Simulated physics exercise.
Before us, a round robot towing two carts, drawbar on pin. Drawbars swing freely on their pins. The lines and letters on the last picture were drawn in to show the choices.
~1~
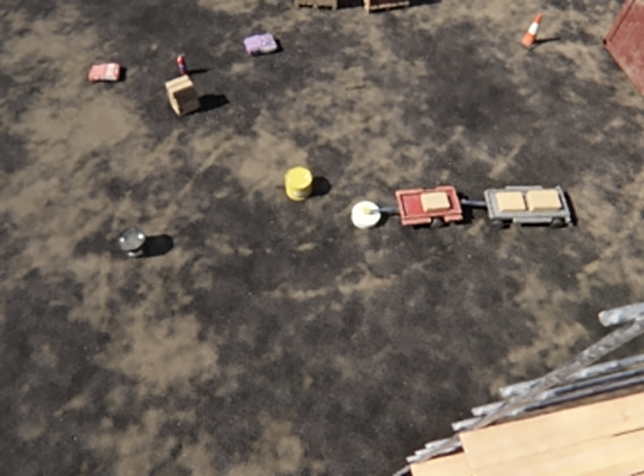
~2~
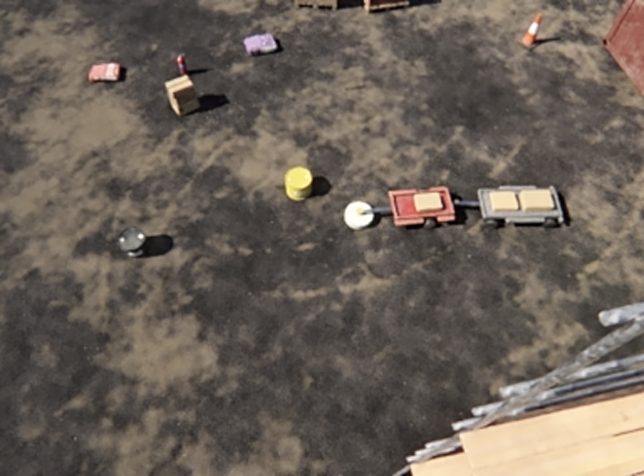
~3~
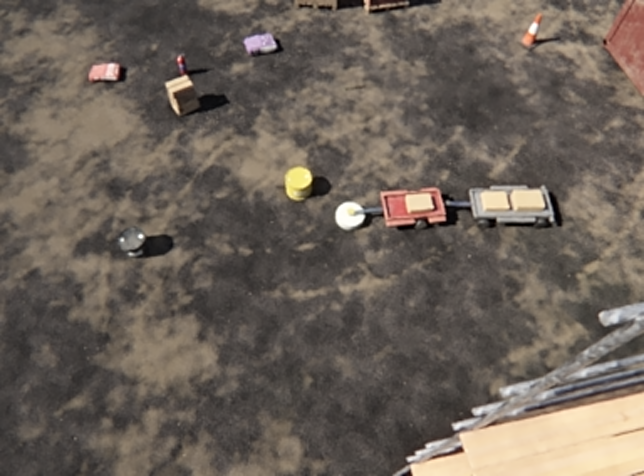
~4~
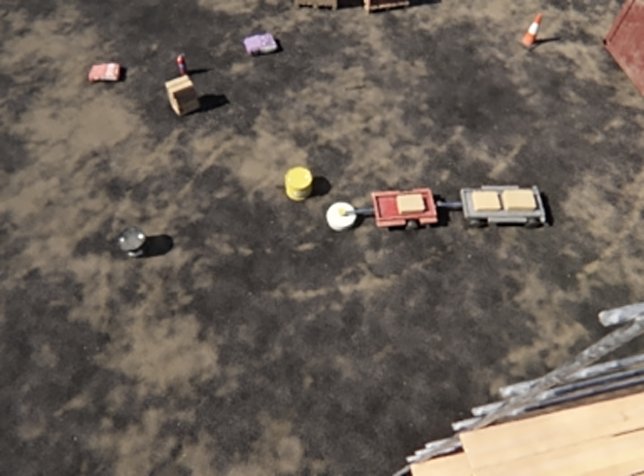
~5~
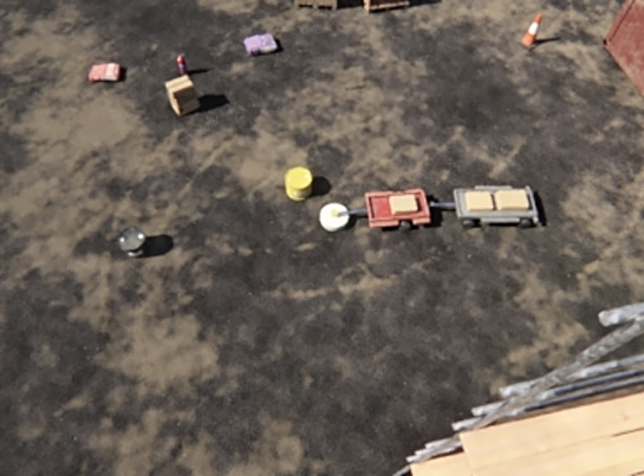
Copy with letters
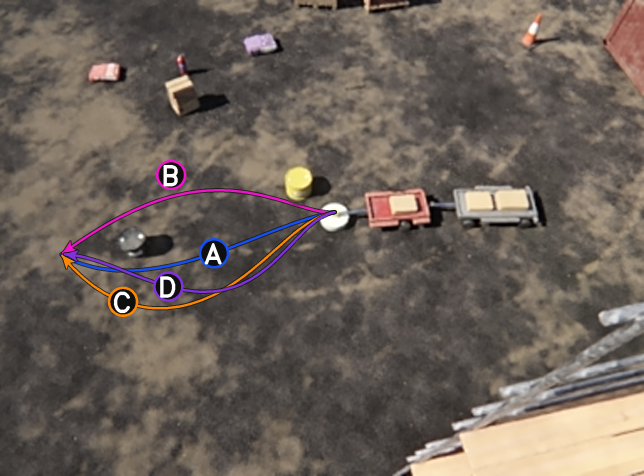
We see a round white robot towing a red cart and a grey cart, each carrying tan blocks, slowly leftward across dark, patchy ground, passing just below a yellow tub while the surrounding objects stay still.
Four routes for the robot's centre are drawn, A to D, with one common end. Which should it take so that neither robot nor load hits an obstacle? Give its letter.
The robot should drive C.
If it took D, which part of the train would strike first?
The red cart touches first.
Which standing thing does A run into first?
First the black tub.
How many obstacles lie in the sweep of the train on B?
It touches two.
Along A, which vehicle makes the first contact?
The red cart.
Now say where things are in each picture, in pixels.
In the first frame, grey cart (527, 203); yellow tub (299, 190); black tub (139, 248).
In the second frame, robot (359, 215); red cart (422, 205); grey cart (520, 203); black tub (139, 248).
In the third frame, robot (350, 215); red cart (413, 206); grey cart (511, 203); black tub (139, 248).
In the fourth frame, robot (342, 215); red cart (404, 207); grey cart (502, 203); black tub (139, 248).
In the fifth frame, robot (335, 216); red cart (397, 207); grey cart (495, 203); black tub (139, 248); yellow tub (299, 190).
On the marked copy, A from (335, 212) via (203, 257) to (61, 254); B from (335, 212) via (196, 192) to (63, 253); C from (335, 212) via (202, 300) to (62, 255); D from (335, 212) via (213, 291) to (65, 254).
With C. Early on, robot (248, 278), last cart (395, 210).
Further on, robot (134, 308), last cart (300, 248).
At the end, robot (65, 258), last cart (220, 280); nothing has been touched.
As for the rest, A meets the black tub; B meets the yellow tub and black tub; D meets the black tub.
